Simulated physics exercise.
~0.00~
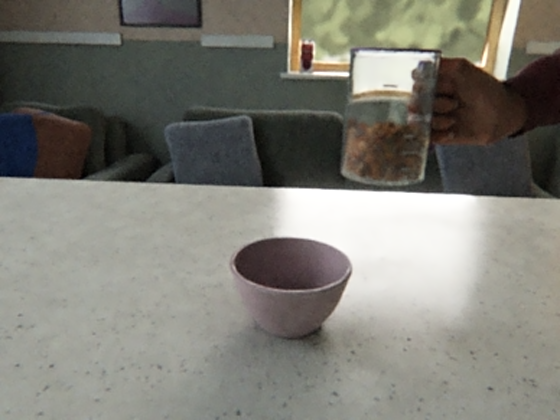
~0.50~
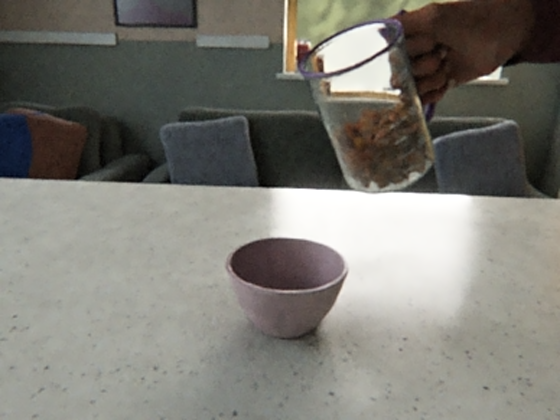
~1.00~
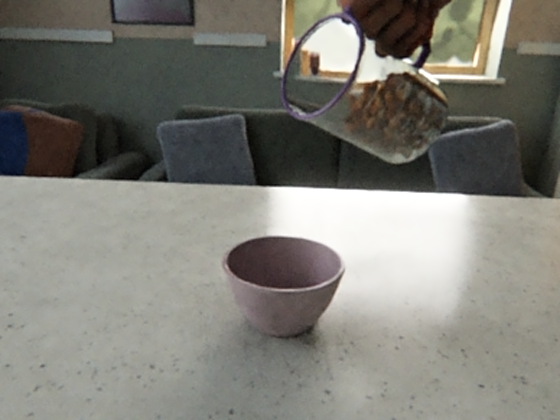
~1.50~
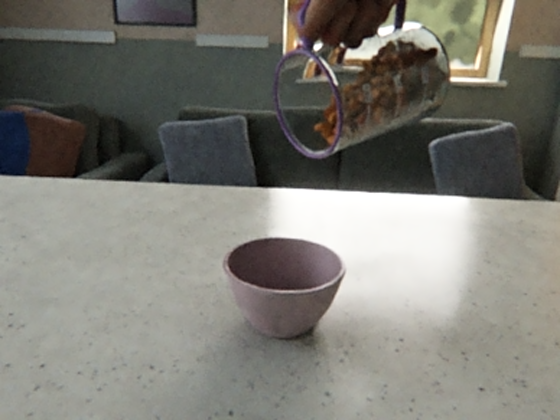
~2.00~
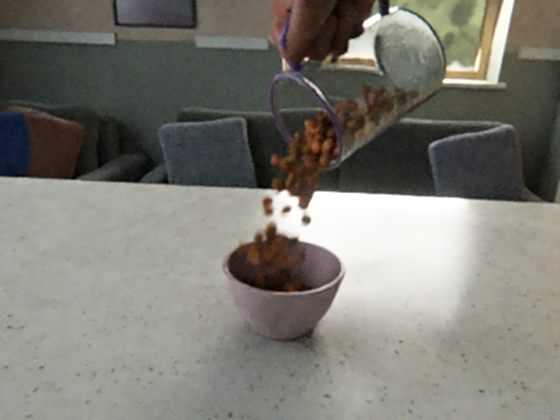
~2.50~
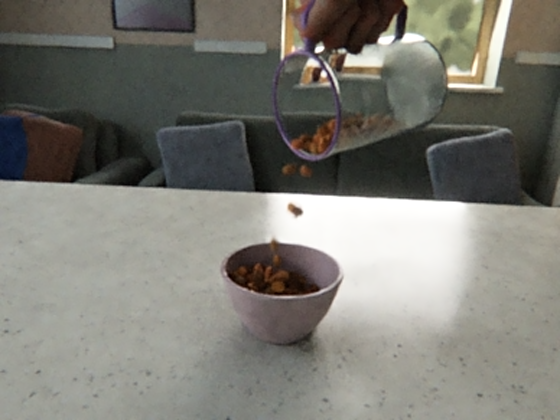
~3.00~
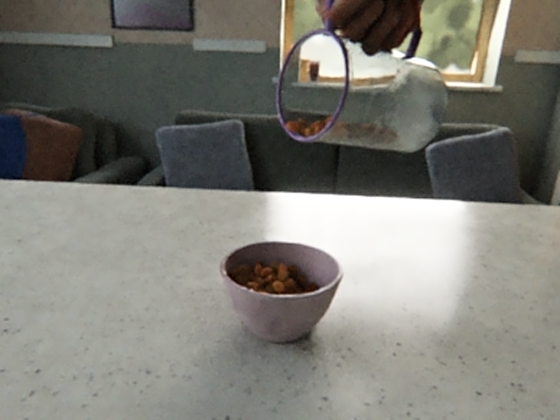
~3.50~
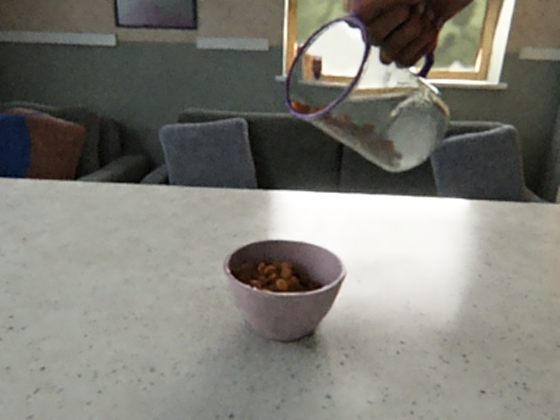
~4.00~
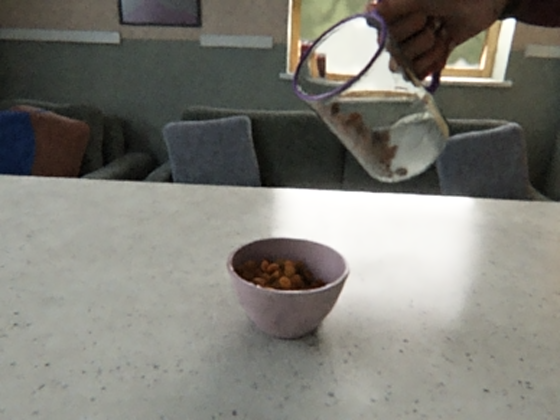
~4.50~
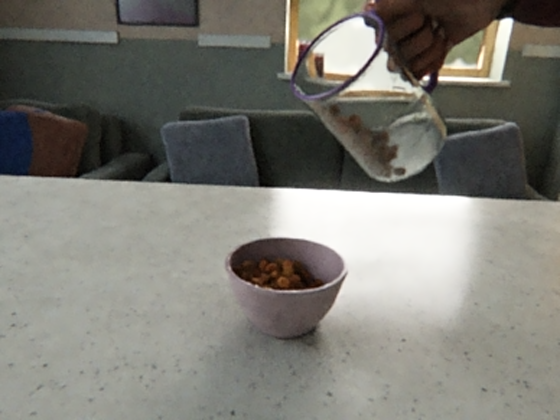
In this clip, a hand holds a clear jug of brown kibble above a small pinkish bowl on a speckled table, then tips it leftward so that most of the pieces tumble into the bowl. The hand tilts the jug partway back, leaving some kibble inside it.
